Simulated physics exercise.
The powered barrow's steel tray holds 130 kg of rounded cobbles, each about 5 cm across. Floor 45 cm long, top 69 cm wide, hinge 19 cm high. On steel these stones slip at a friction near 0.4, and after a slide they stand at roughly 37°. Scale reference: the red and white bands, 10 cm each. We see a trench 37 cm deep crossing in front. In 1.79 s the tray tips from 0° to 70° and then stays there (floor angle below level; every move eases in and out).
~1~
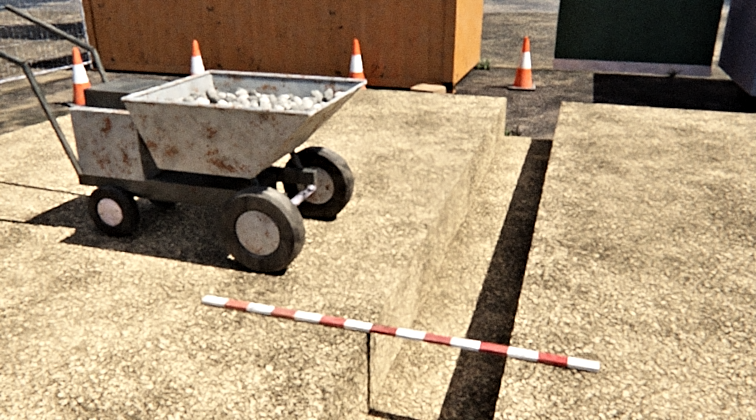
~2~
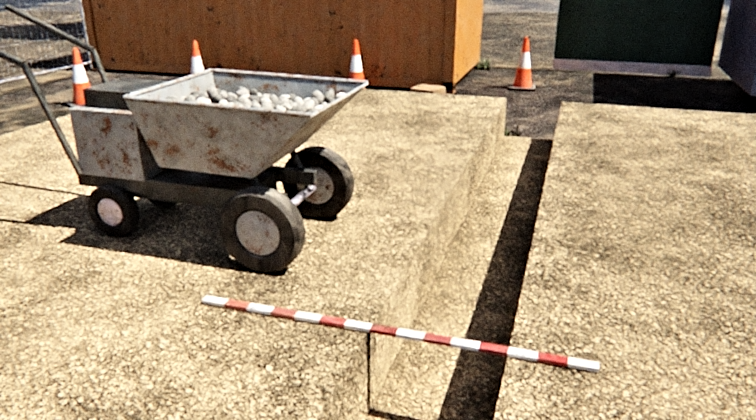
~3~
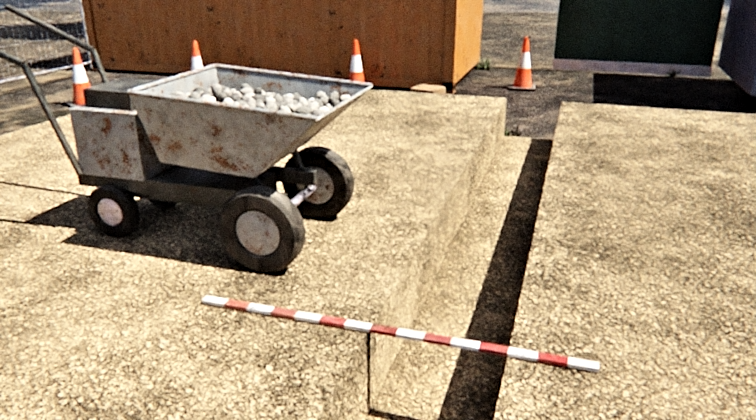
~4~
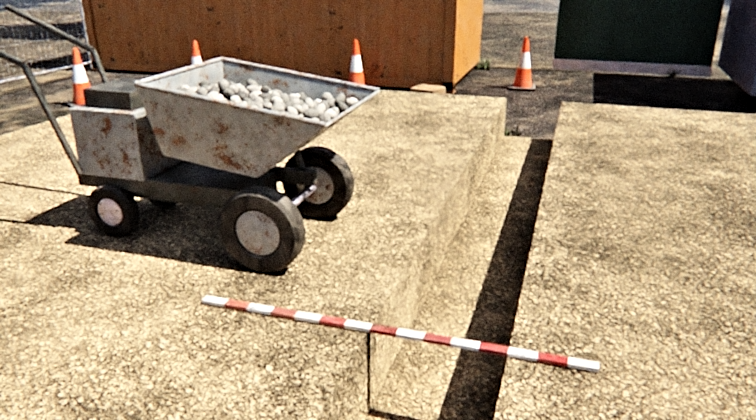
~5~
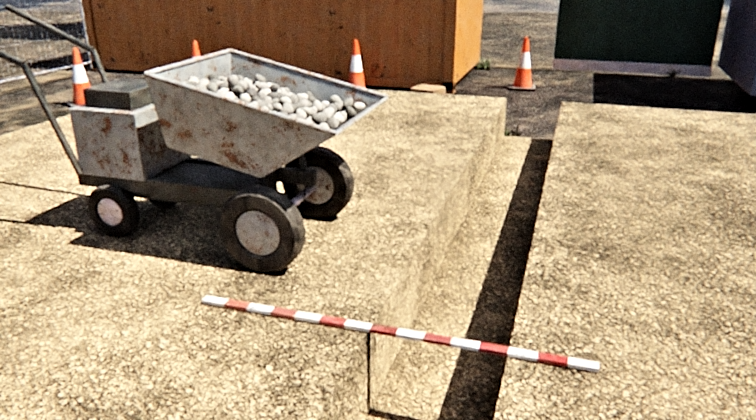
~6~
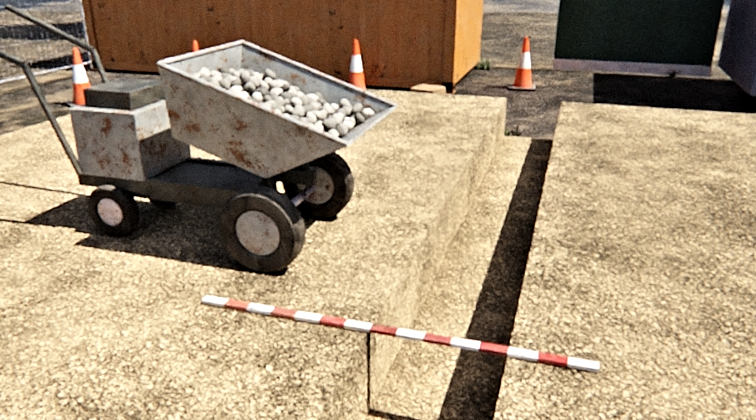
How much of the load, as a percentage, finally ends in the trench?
I would put it at about 100 per cent.
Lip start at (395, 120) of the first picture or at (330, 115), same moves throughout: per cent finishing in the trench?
The first gives about 60 percent and the second about 100 percent.
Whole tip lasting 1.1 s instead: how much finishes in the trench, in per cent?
Something close to 100 per cent.
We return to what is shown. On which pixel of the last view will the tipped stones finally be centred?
The stones end up centred near (472, 325).
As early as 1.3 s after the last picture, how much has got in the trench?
60 per cent, give or take.
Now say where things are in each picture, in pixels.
In the first picture, the tray is at 0°, its lip at (309, 114); the top of the load is at (260, 98).
In the second picture, lip at (311, 116), floor tilted 1°, highest stones at (242, 97).
In the third picture, lip at (317, 119), floor tilted 3°, highest stones at (230, 94).
In the fourth picture, lip at (326, 125), floor tilted 7°, highest stones at (233, 89).
In the fifth picture, the tray is at 12°, its lip at (336, 134); the top of the load is at (240, 83).
In the sixth picture, lip at (348, 145), floor tilted 18°, highest stones at (233, 75).
Then, 0.7 s after the last picture the floor is at 59°, 100 % in the tray; the foremost stones are at (406, 205).
Then, 1.3 s after the last picture the floor is at 70°, 40 % in the tray, 60 % in the trench; the foremost stones are at (511, 348).
Then, 1.6 s after the last picture the floor is at 70°, 9 % in the tray, 91 % in the trench; the foremost stones are at (514, 332).
Then, 3.6 s after the last picture the floor is at 70°, 0 % in the tray, 100 % in the trench; the foremost stones are at (518, 310).
